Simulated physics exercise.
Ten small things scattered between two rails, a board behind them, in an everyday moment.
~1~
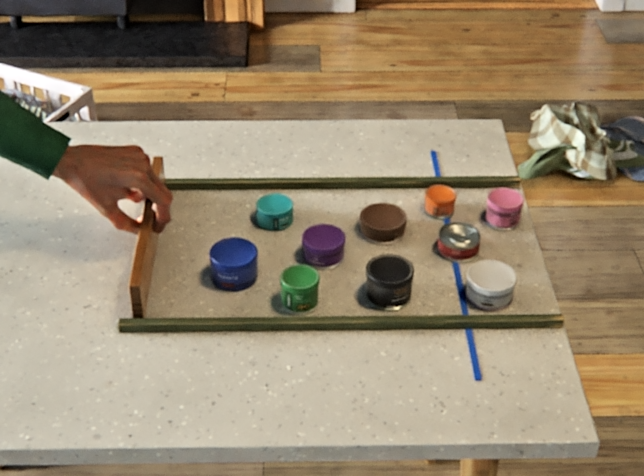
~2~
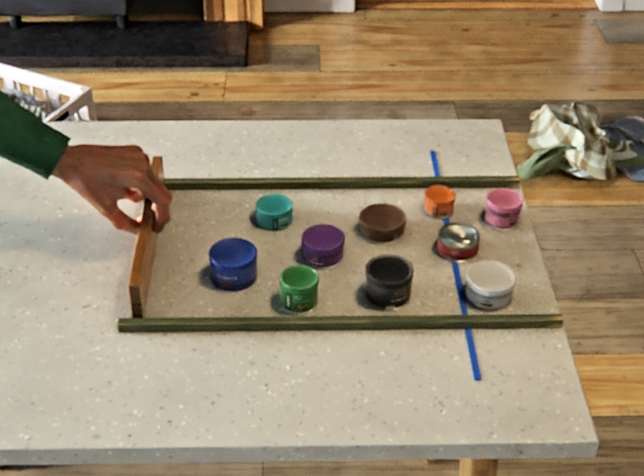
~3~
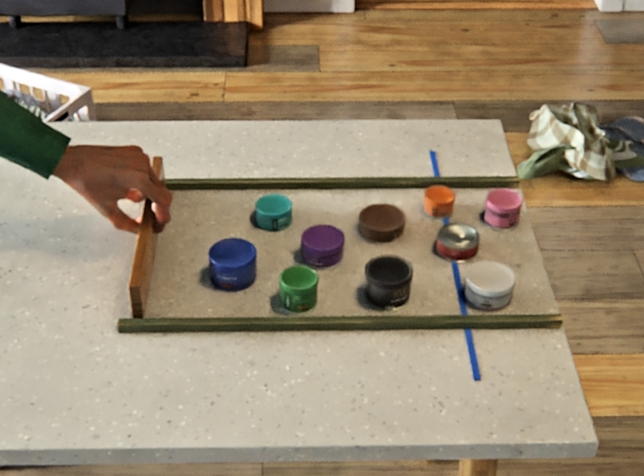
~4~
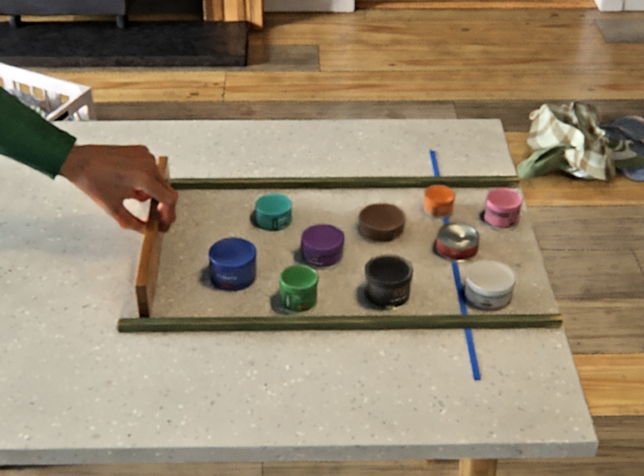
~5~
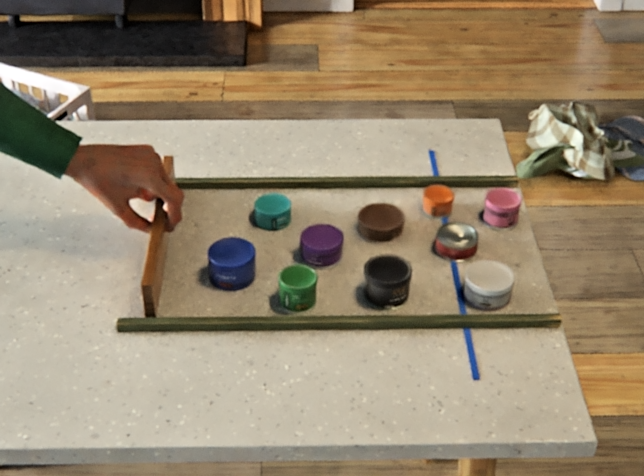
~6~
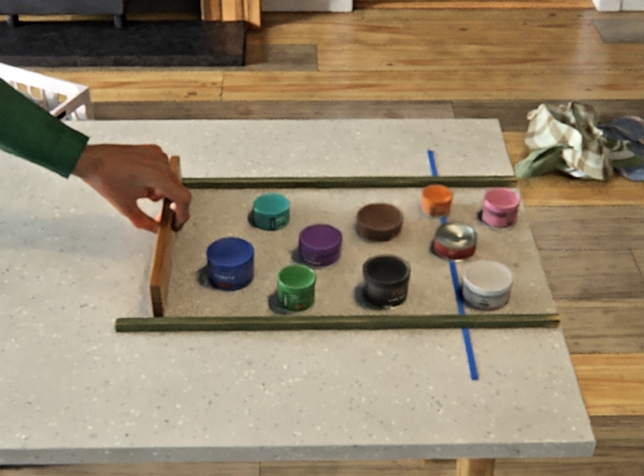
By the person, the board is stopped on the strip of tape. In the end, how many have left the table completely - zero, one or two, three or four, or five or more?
In the end, one or two have left it.
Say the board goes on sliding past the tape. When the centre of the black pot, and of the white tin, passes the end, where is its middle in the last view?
(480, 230) and then (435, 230), give or take.
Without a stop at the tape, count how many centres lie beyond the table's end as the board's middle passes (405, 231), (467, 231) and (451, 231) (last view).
Result per place: 0; 2; 2.
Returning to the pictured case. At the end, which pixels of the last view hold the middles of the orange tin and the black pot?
Orange tin at about (470, 190), black pot at about (519, 282).
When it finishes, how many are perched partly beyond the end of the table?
Expected count: 0.
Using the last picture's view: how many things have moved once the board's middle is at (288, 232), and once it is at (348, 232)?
Counts: 4 / 6.
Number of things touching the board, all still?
4 are in contact with it.
Soon after, none off yet; pink tin at rest near (501, 209); white tin at rest near (487, 285); red tin at rest near (455, 242).
After that, none off yet; pink tin at rest near (501, 209); white tin displaced about its own width near (517, 285); red tin displaced a little near (469, 248).
In the end, the number that fall off is one or two; gone, white tin and pink tin.
